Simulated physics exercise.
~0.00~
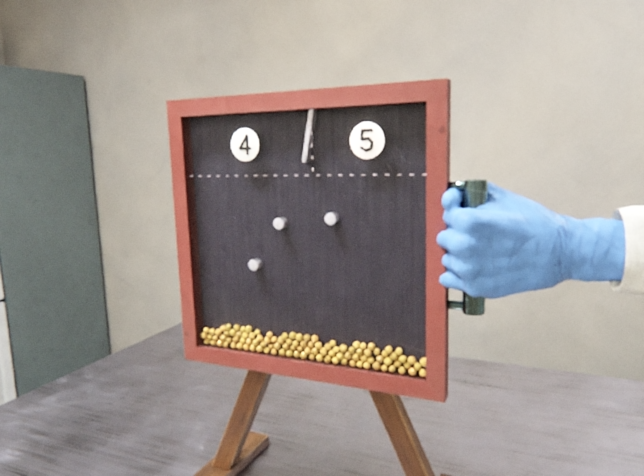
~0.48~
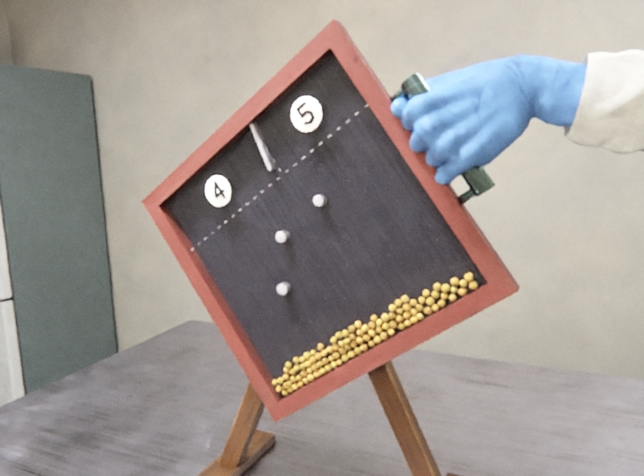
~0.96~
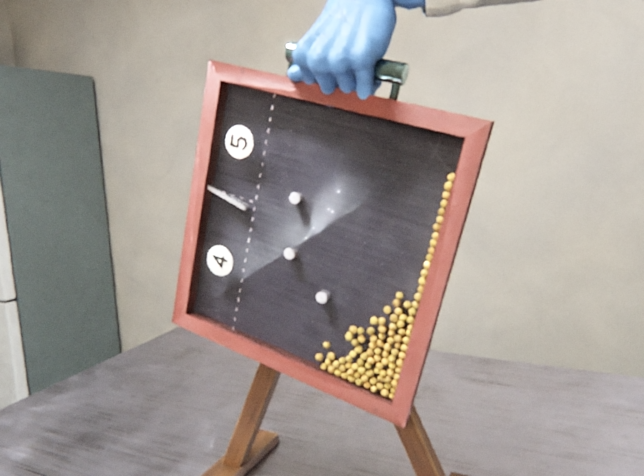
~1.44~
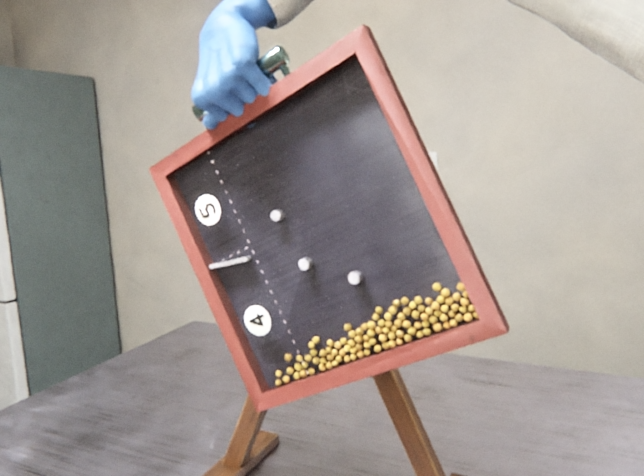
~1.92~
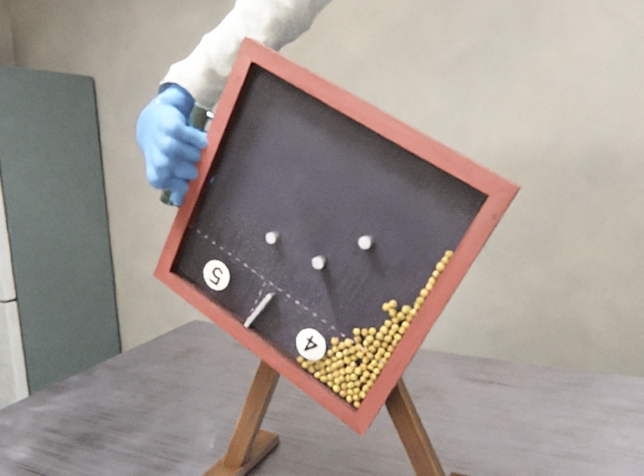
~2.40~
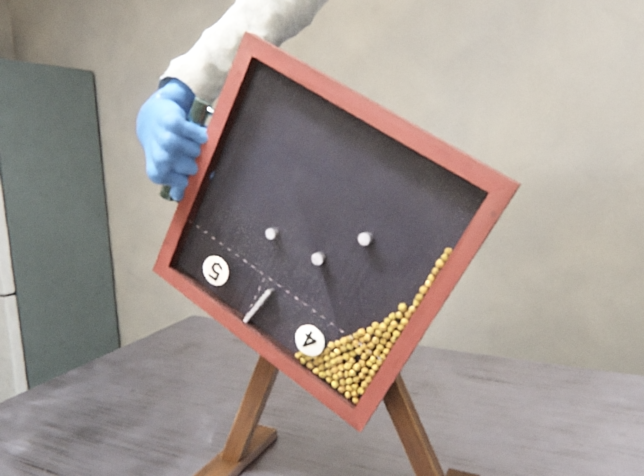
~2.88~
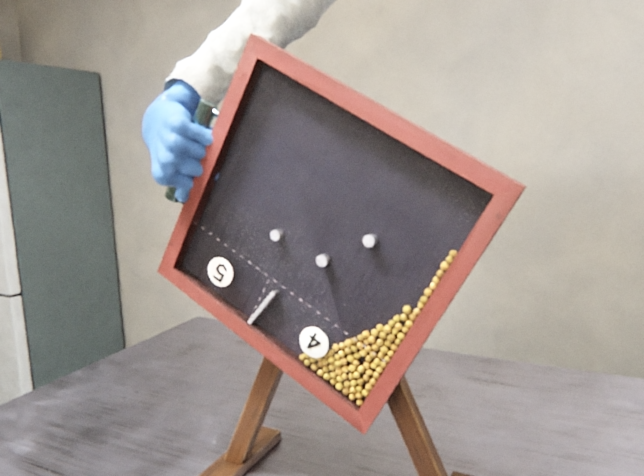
Yellowish beads sliding inside a red-framed box as a blue-gloved hand turns it anticlockwise, settling in the lower corner, partly beyond the dashed line.
